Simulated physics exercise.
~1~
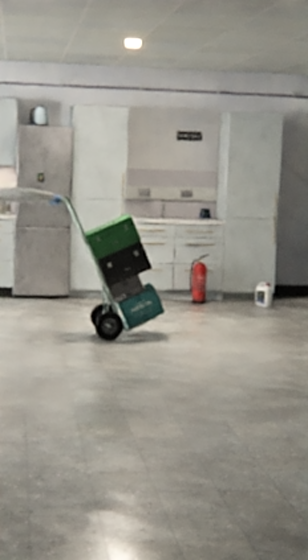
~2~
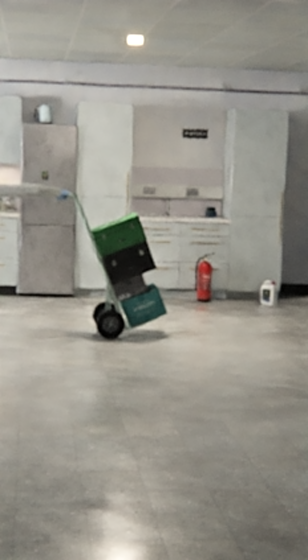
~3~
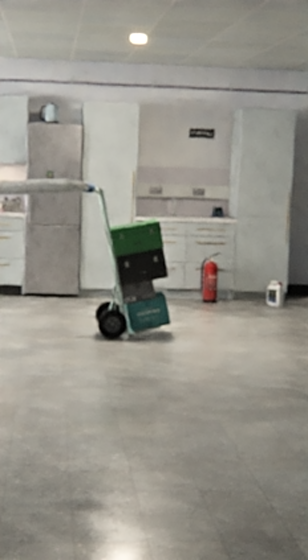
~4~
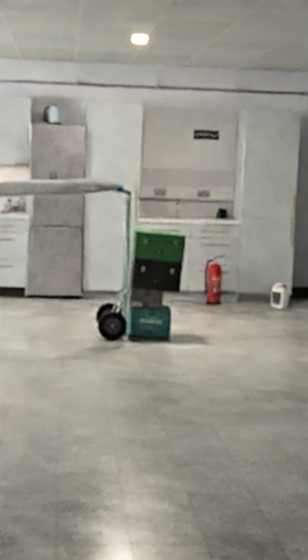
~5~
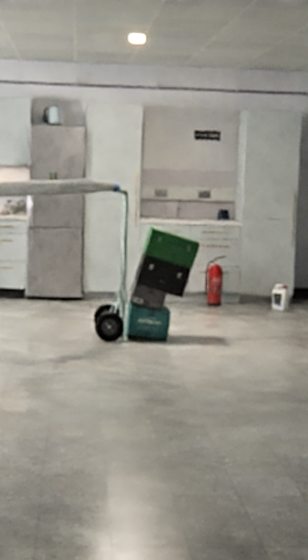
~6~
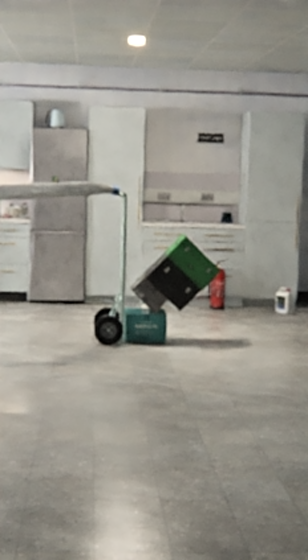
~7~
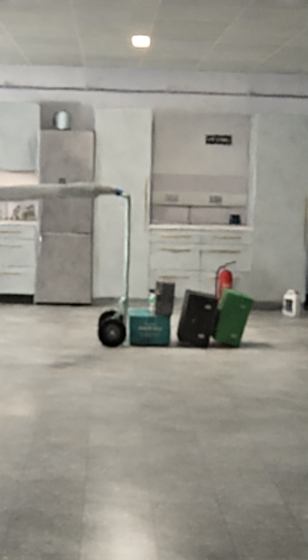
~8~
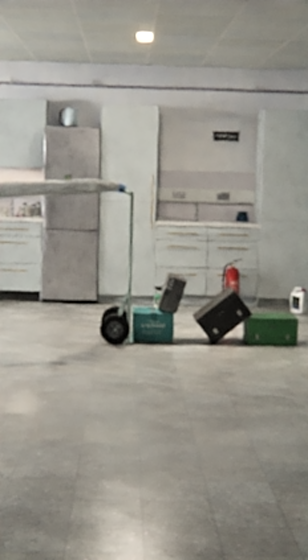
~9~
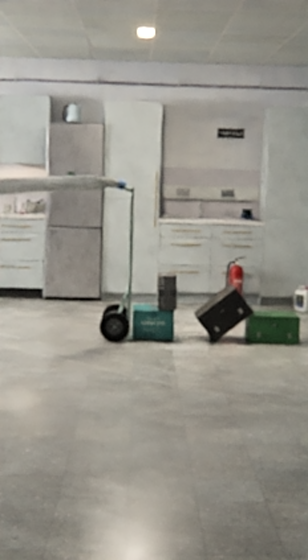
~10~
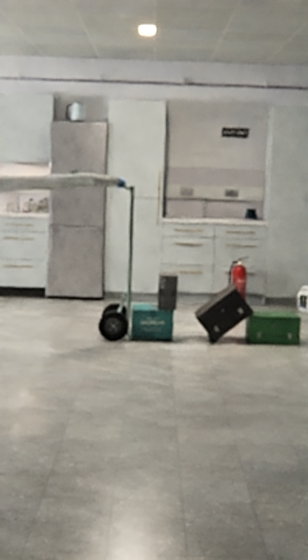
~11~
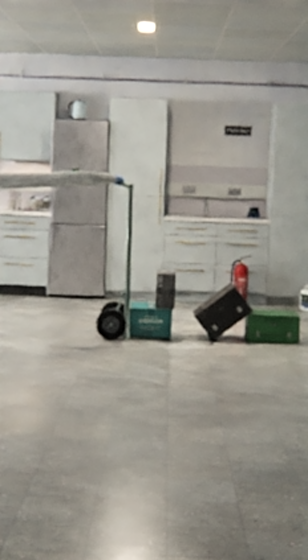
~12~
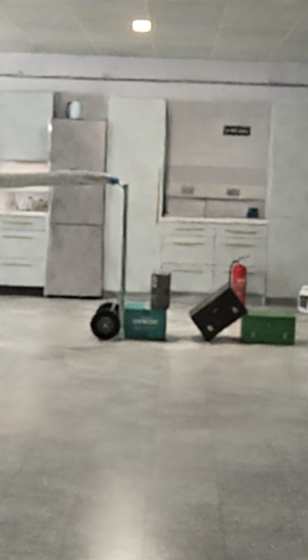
Hand truck swinging upright and stopping, its upper boxes toppling right, green and black ones landing on the floor, turquoise staying put.
